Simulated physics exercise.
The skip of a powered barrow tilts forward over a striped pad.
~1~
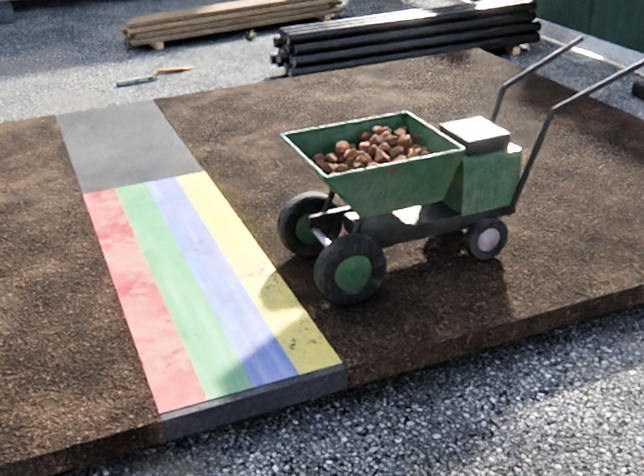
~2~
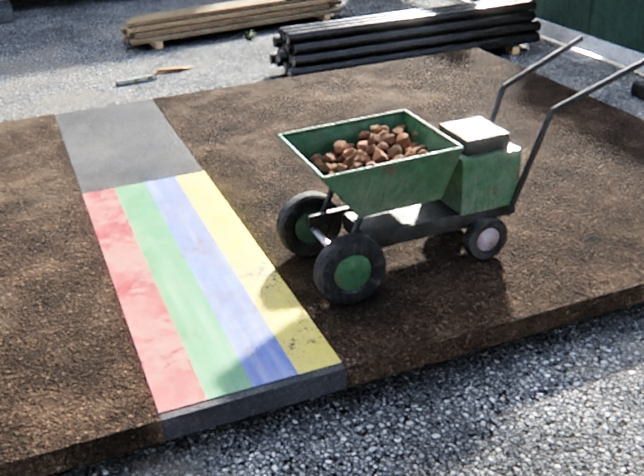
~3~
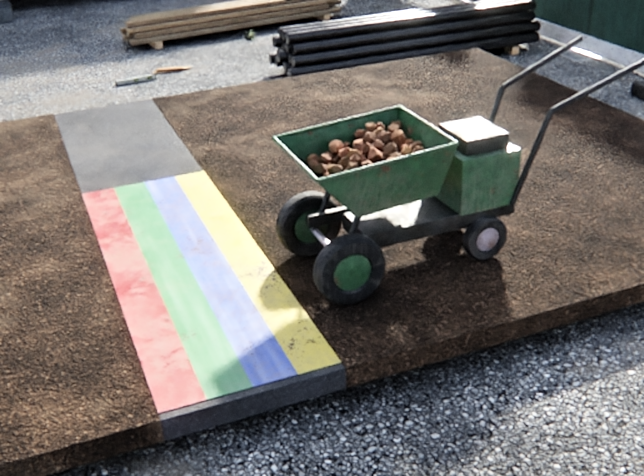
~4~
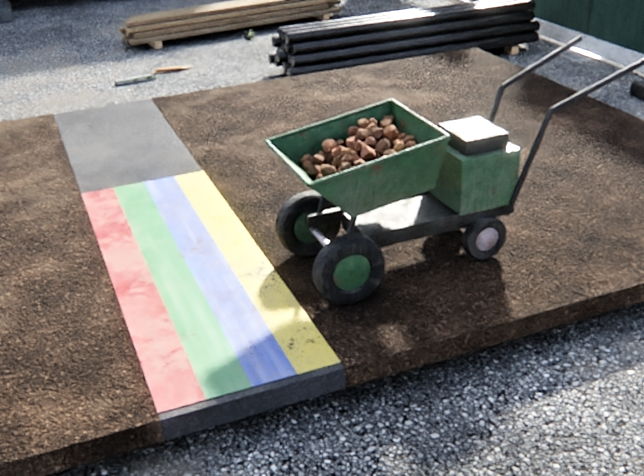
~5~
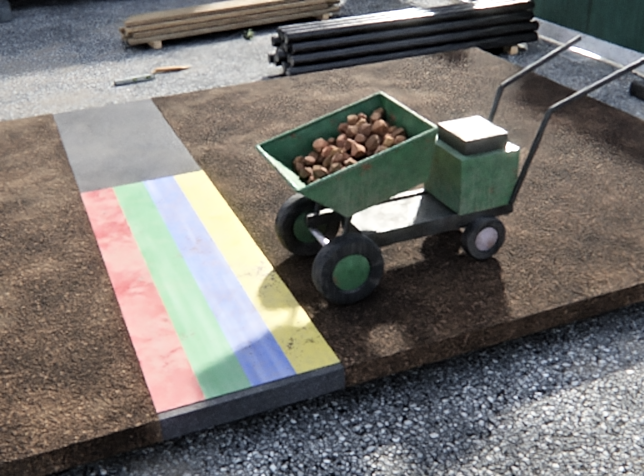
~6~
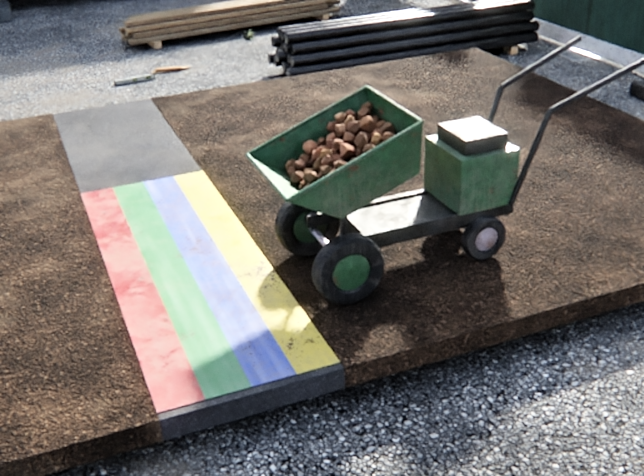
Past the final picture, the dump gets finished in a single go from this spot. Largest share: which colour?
Colour: Green.
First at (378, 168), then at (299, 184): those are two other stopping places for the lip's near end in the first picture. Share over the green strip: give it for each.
Roughly 20 per cent at the first spot and 30 per cent at the second.
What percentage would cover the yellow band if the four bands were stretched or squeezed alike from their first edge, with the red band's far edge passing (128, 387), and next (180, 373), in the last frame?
Respectively 0 and 0 percent.
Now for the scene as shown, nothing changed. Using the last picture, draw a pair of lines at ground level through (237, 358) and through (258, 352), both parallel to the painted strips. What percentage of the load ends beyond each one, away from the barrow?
80 % and 100 %, in that order.
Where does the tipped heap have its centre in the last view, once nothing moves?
Roughly at (172, 309), give or take.
Shortly afterwards, skip tipped steeply; the whole lot in the skip.
Next, skip tipped right over; near half in the skip; a little over the blue strip; near a quarter over the green strip; a little over the red strip.
Some moments later, skip tipped right over; only a few in the skip; a little over the blue strip; near a third over the green strip; near a quarter over the red strip; near a quarter off the paint.
In the end, skip tipped right over; only a few in the skip; none at all over the yellow strip; near a quarter over the blue strip; near a third over the green strip; near a quarter over the red strip; near a quarter off the paint.
